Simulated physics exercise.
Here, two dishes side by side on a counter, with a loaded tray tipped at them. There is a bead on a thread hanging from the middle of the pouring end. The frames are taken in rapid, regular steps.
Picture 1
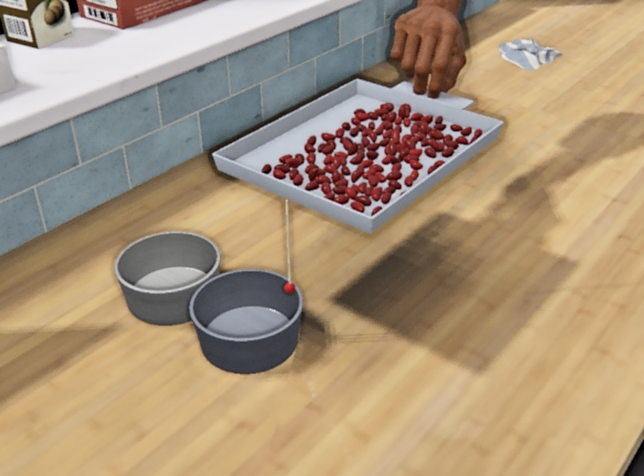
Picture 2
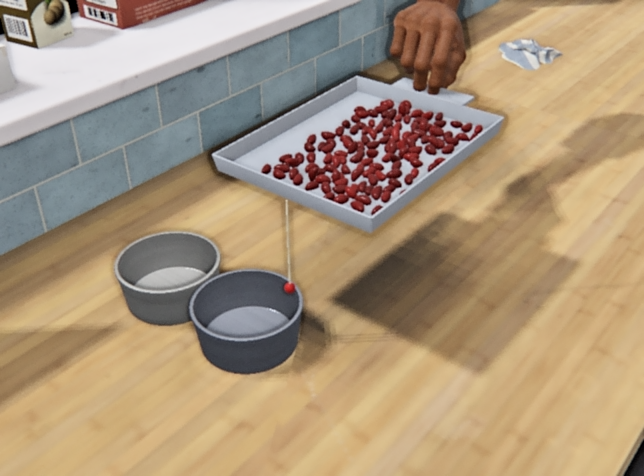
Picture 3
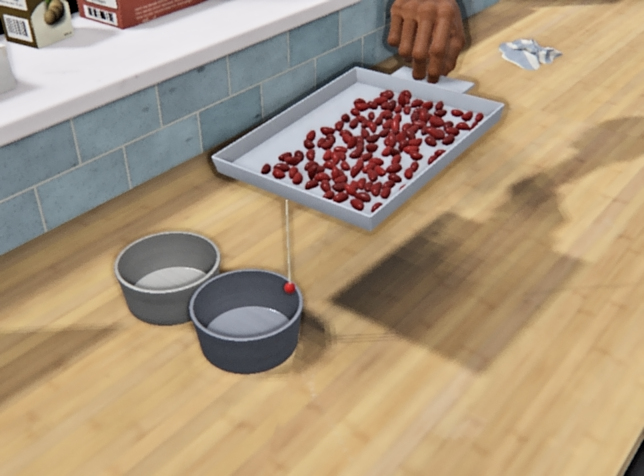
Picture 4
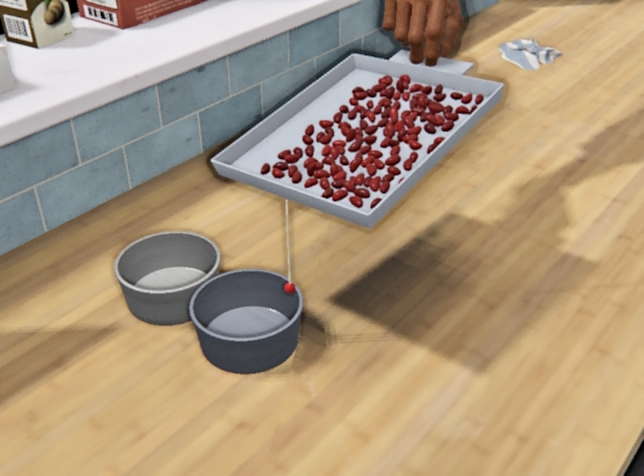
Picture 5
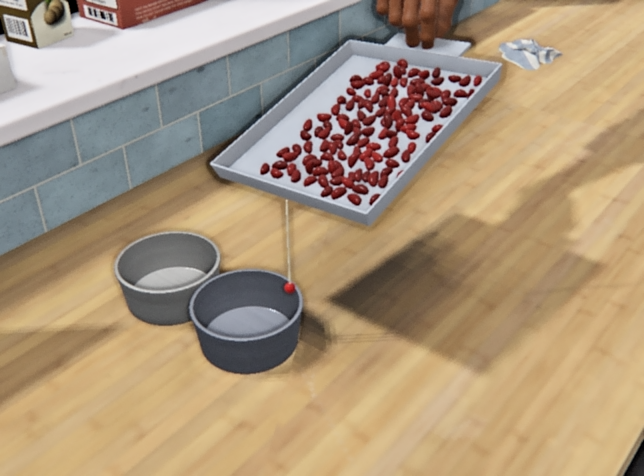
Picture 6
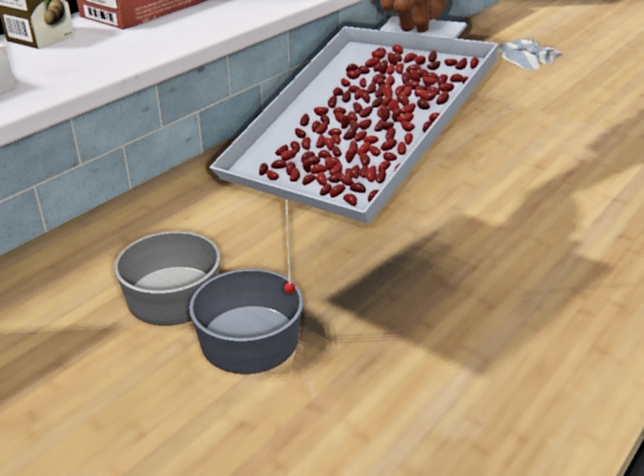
A hand held a gray tray of red beans above two round dishes on a wooden counter, then raised its far end steadily, tilting the tray toward the dishes while the beans stayed on it.
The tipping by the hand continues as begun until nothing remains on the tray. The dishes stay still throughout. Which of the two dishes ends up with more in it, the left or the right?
Dish on the right.
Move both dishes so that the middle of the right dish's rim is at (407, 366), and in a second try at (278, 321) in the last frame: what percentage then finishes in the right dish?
The first try gives 0 per cent, the second 20 per cent.
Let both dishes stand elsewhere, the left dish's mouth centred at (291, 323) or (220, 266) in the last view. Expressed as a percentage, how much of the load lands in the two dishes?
Roughly 10 %, then roughly 70 %.
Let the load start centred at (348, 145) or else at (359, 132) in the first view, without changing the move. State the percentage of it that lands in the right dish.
It would be roughly 60 per cent for the first and roughly 60 per cent for the second.
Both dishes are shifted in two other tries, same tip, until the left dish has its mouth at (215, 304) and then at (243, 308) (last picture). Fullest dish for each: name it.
In the first try it's the left-side dish, and in the second it's the left-side dish.
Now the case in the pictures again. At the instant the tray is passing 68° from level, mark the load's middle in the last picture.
I'd put the middle close to (278, 145).
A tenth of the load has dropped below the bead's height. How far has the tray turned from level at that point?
At roughly 85°.
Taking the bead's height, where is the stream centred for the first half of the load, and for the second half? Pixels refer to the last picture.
Roughly at (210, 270) first, and then at (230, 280).
Soon, tray tipped steeply; nearly all on the tray; a small part in the air.
A while on, tray tipped past a quarter turn; about a quarter on the tray; about a third in the right dish; a small part in the left dish; a small part outside both; about a third in the air.
Towards the end, tray tipped past a quarter turn; about two thirds in the right dish; a small part in the left dish; about a quarter outside both.
Finally, tray tipped past a quarter turn; about two thirds in the right dish; a small part in the left dish; about a quarter outside both.
